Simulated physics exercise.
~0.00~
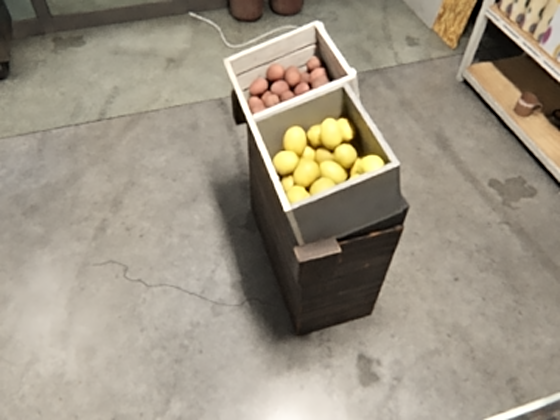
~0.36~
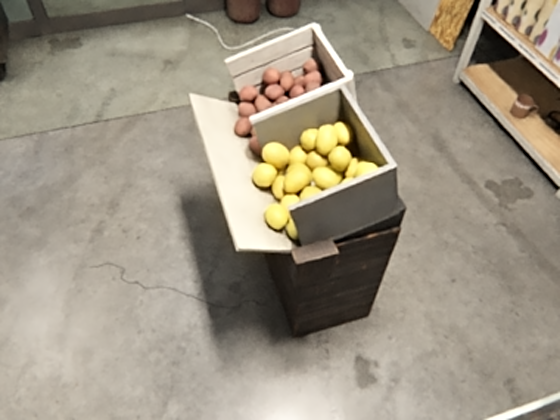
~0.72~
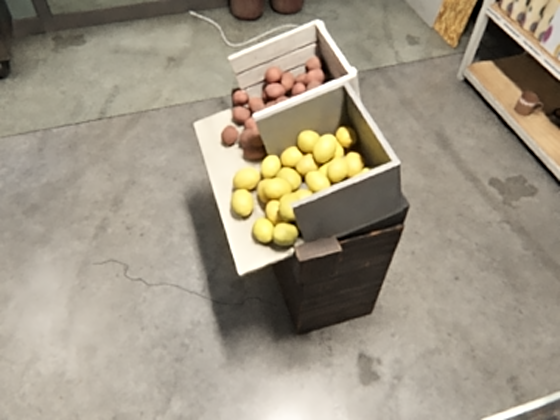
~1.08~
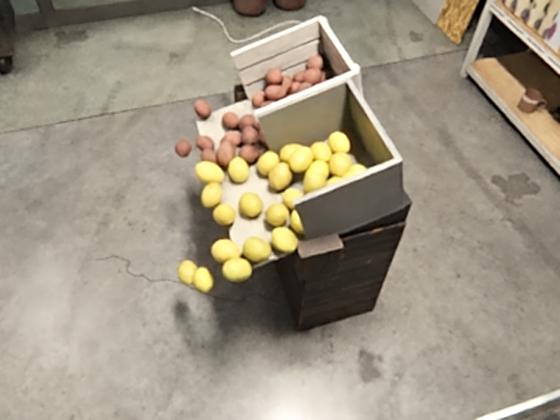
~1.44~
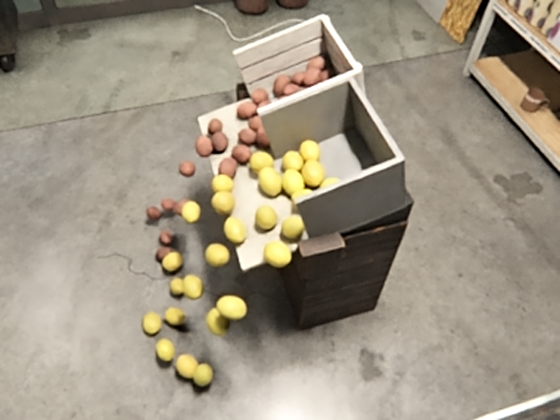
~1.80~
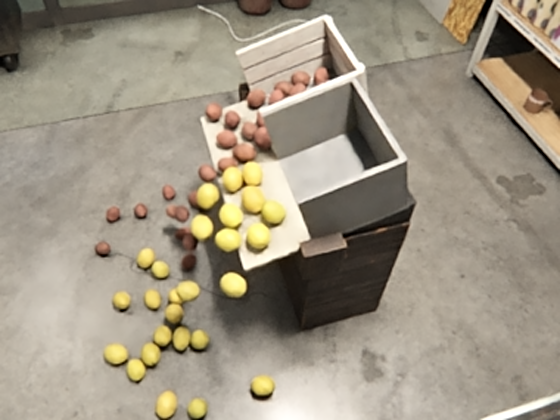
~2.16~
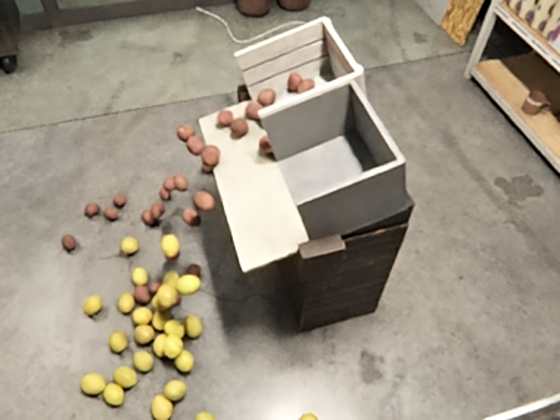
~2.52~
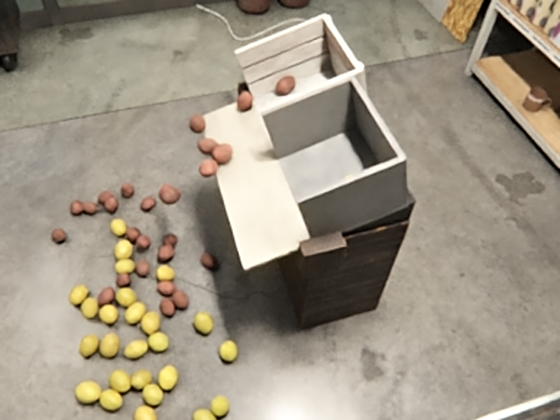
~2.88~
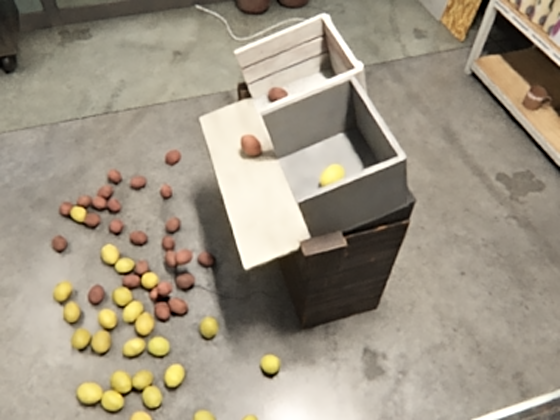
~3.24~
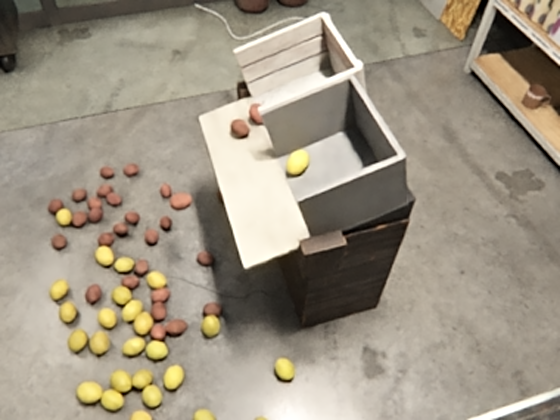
Lemons and red potatoes spilling left over a lowered flap from two tilted bins and scattering on the floor, few staying behind.
